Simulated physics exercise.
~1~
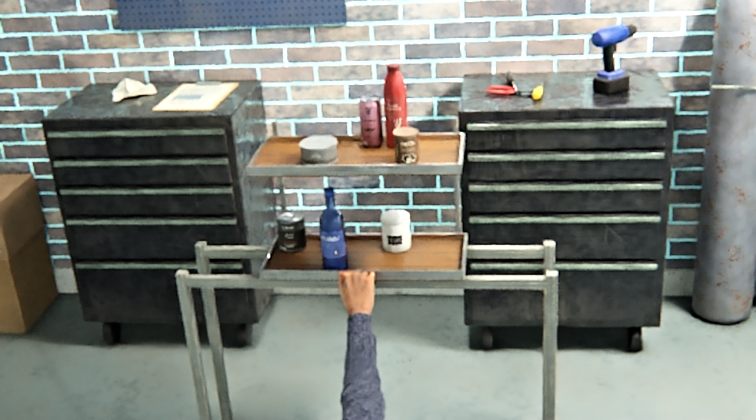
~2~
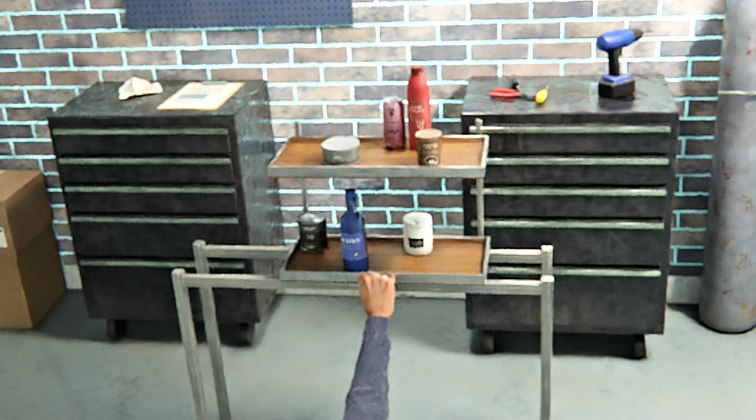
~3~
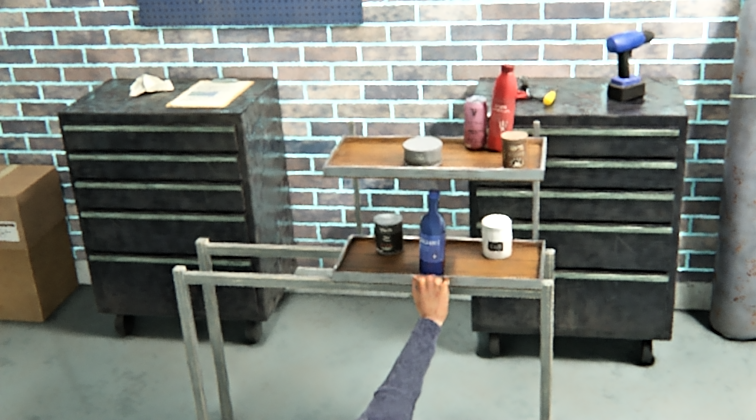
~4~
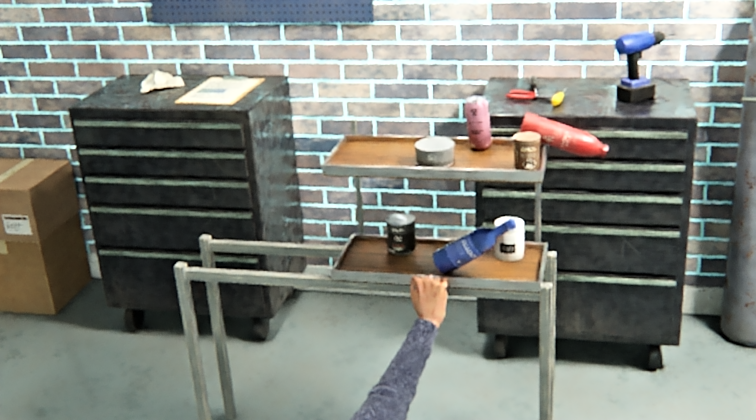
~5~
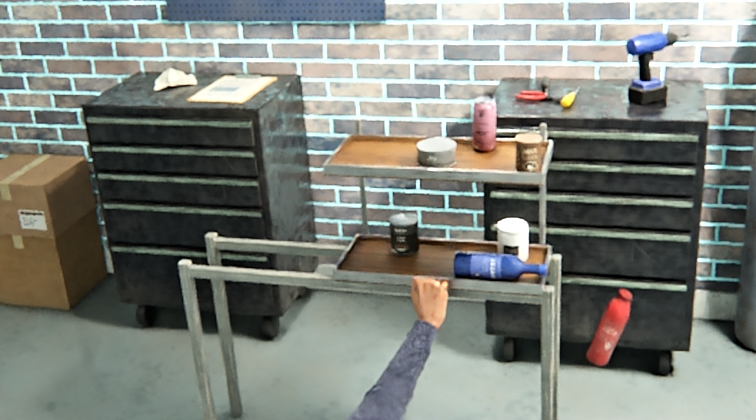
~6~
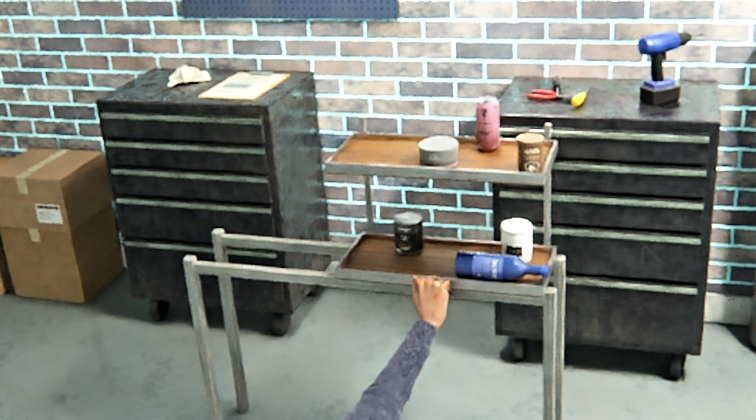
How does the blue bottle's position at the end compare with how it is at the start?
At the start the blue bottle stands upright on the lower level of the tray, and by the end it is lying on its side there, in front of the white jar.
